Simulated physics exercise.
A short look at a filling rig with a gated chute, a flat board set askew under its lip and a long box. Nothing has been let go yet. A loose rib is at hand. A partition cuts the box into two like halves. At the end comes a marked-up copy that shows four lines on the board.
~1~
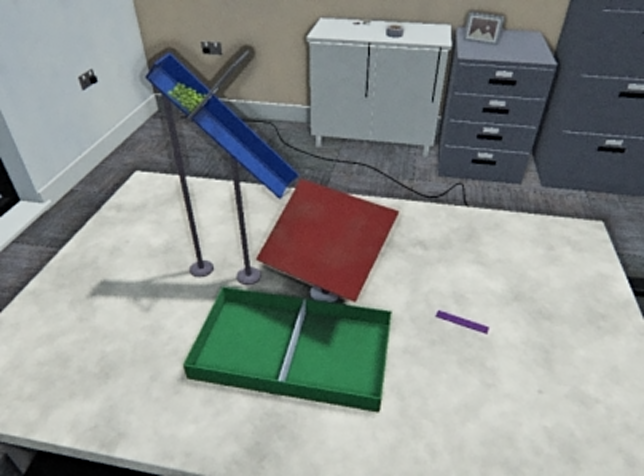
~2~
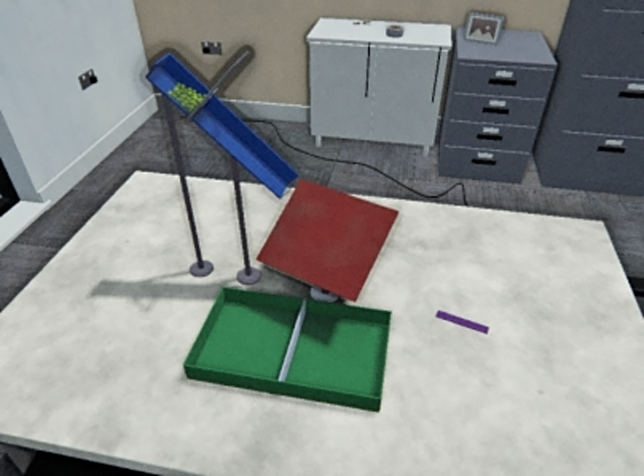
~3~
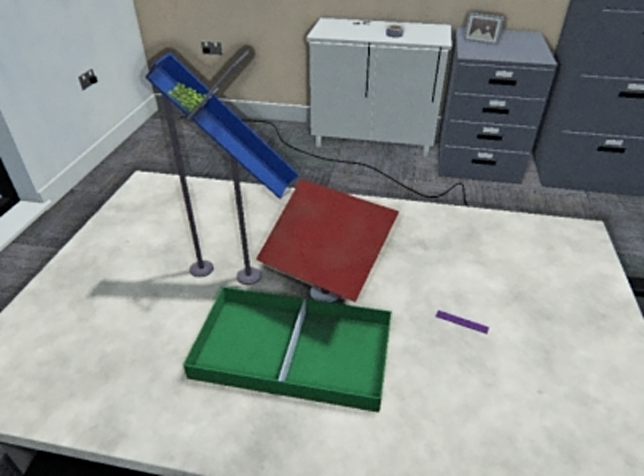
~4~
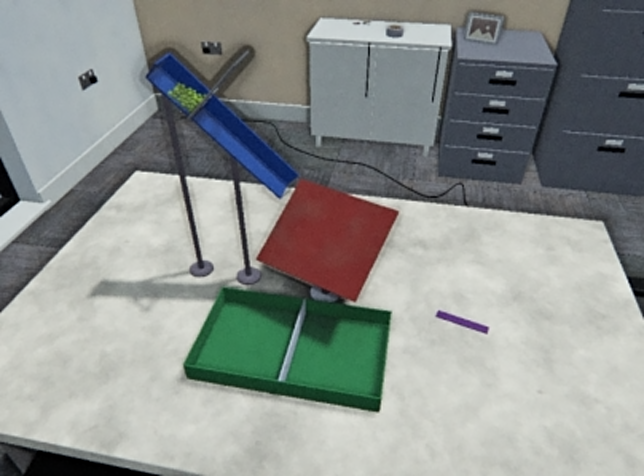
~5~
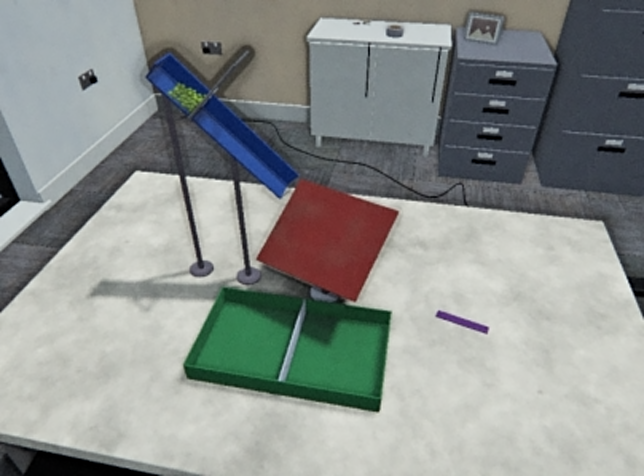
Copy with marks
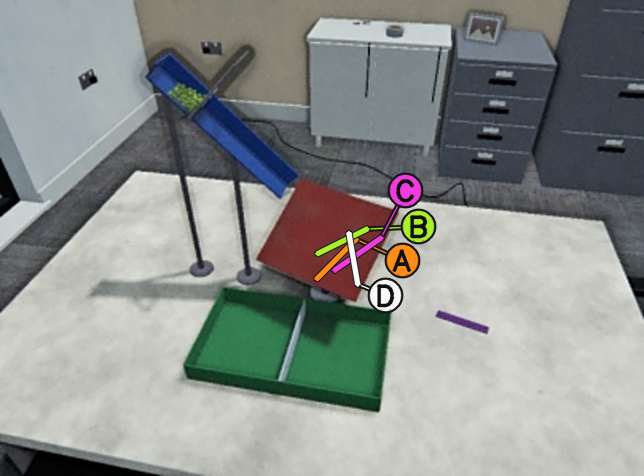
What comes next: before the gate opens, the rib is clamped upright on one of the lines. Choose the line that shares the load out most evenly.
The best line is C.
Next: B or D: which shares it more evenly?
D it is.
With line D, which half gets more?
More lands on the right.
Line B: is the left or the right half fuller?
Left.
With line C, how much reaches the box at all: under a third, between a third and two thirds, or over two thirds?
Over two thirds.
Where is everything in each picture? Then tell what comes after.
In the first frame, load behind the gate at (191, 99), dried peas; lip of the chute at (284, 192), sloping fairly steeply.
In the second frame, middle of the board at (326, 236), tilted fairly steeply; middle of its low edge at (303, 280); of its high edge at (348, 194).
In the third frame, front corners of the box at (183, 365) and (381, 398); front end of its middle wall at (279, 381).
In the fourth frame, middle of the load at (191, 99); lip at (284, 192).
In the fifth frame, middle of the load at (191, 99); lip at (284, 192).
On the marked copy, line A from (356, 239) to (316, 278); line B from (367, 229) to (317, 253); line C from (380, 238) to (334, 270); line D from (348, 233) to (357, 284).
With A, of what is caught, most in the left half, a small part in the right.
With B, of what is caught, nearly all in the left half, a small part in the right.
With C, of what is caught, about half in the left half, about half in the right.
With D, of what is caught, about a quarter in the left half, most in the right.
